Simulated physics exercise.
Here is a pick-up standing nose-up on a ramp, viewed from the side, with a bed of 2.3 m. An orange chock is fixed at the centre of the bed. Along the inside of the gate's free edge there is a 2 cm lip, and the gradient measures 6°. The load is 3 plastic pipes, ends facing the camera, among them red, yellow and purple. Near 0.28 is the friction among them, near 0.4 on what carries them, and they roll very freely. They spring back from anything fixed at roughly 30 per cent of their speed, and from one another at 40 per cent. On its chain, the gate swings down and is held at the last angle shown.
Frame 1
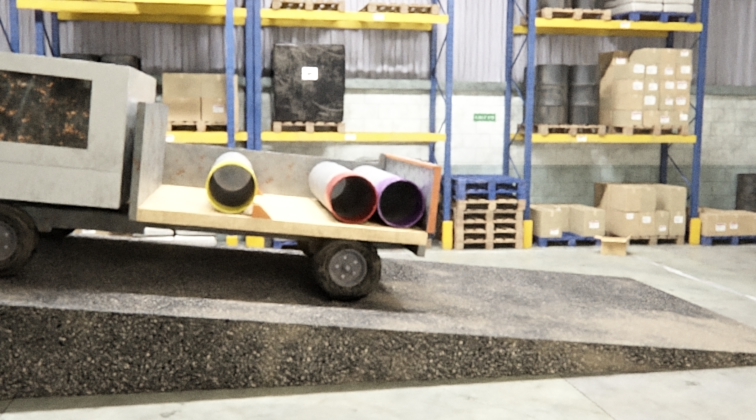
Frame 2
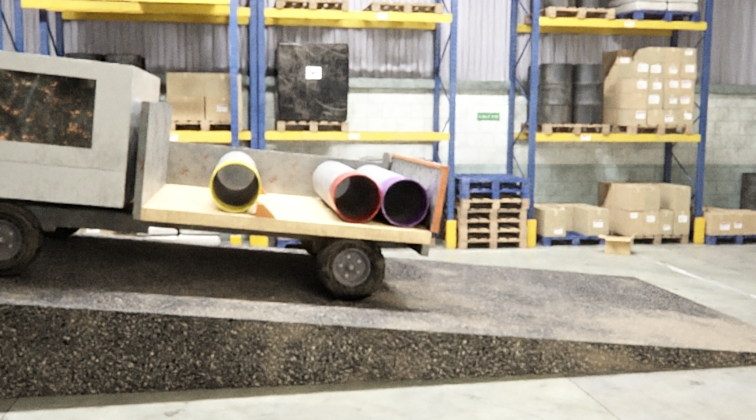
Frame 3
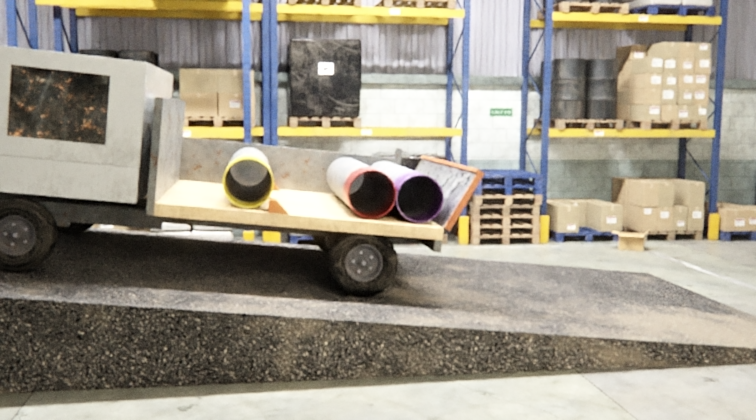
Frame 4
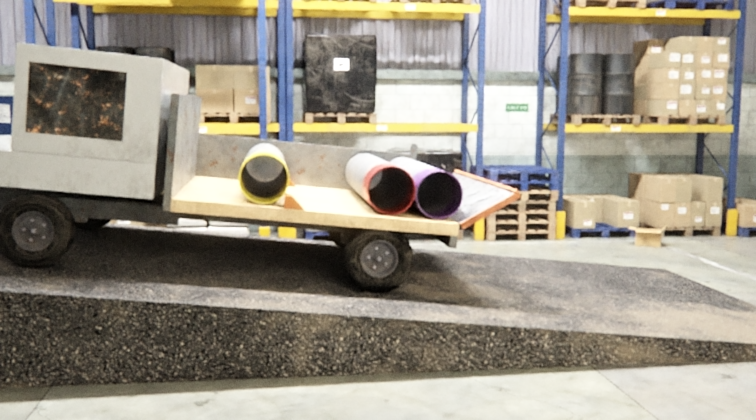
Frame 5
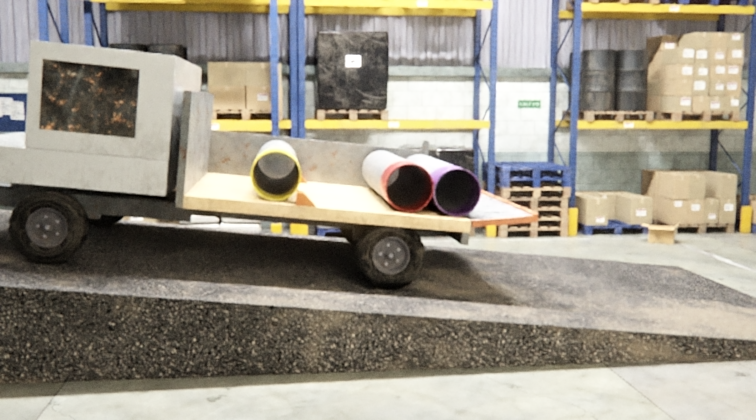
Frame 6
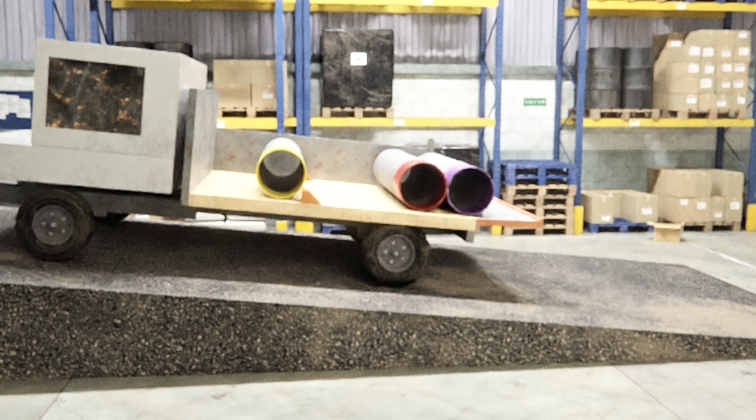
The tailgate swings down on the right as the red and purple pipes roll slightly rightward.
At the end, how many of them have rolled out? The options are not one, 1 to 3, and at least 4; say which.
I would say 1 to 3.
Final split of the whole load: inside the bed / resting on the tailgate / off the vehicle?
The numbers run 1, 0, 2 in that sequence.
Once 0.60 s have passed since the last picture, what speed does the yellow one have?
Estimated speed near 0.0 m/s.
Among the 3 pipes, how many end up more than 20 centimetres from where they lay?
The tally comes to 2.
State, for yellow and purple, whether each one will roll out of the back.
Yellow is kept back, purple makes it out.
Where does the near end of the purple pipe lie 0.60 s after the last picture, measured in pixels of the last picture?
That would be about (505, 193) in pixels.
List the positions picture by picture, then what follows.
The first picture shows red at (354, 200), yellow at (232, 188), purple at (402, 204); gate 84° above level, tip at (438, 168); 3 of the 3 make up the bottom layer on the bed.
The second picture shows red at (358, 199), yellow at (236, 187), purple at (406, 203); gate 81° above level, tip at (446, 168).
The third picture shows red at (373, 195), yellow at (248, 183), purple at (421, 199); gate 59° above level, tip at (480, 174).
The fourth picture shows red at (392, 191), yellow at (264, 179), purple at (440, 195); gate 29° above level, tip at (517, 195).
The fifth picture shows red at (410, 188), yellow at (276, 176), purple at (458, 193); gate 4° above level, tip at (535, 219).
The sixth picture shows red at (424, 187), yellow at (281, 174), purple at (472, 191); gate 3° below level, tip at (540, 224).
Then, 0.6 s after the last picture, red is on the bed, 15 cm short of the hinge, rolling right; yellow is on the bed, 160 cm short of the hinge; purple is on the gate, 25 cm past the hinge, rolling right; 0 of 3 are out.
Then, 1.2 s after the last picture, red is on the gate, 20 cm past the hinge, rolling right; purple is dropping off the gate; no change for yellow; 1 of 3 is out.
Then, 2.0 s after the last picture, red is dropping off the gate; purple is off the vehicle; no change for yellow; 2 of 3 are out.
At rest (4.5 s after the last picture), red is out on the ground; yellow is on the bed, 160 cm short of the hinge; purple is out on the ground; 2 of 3 are out.
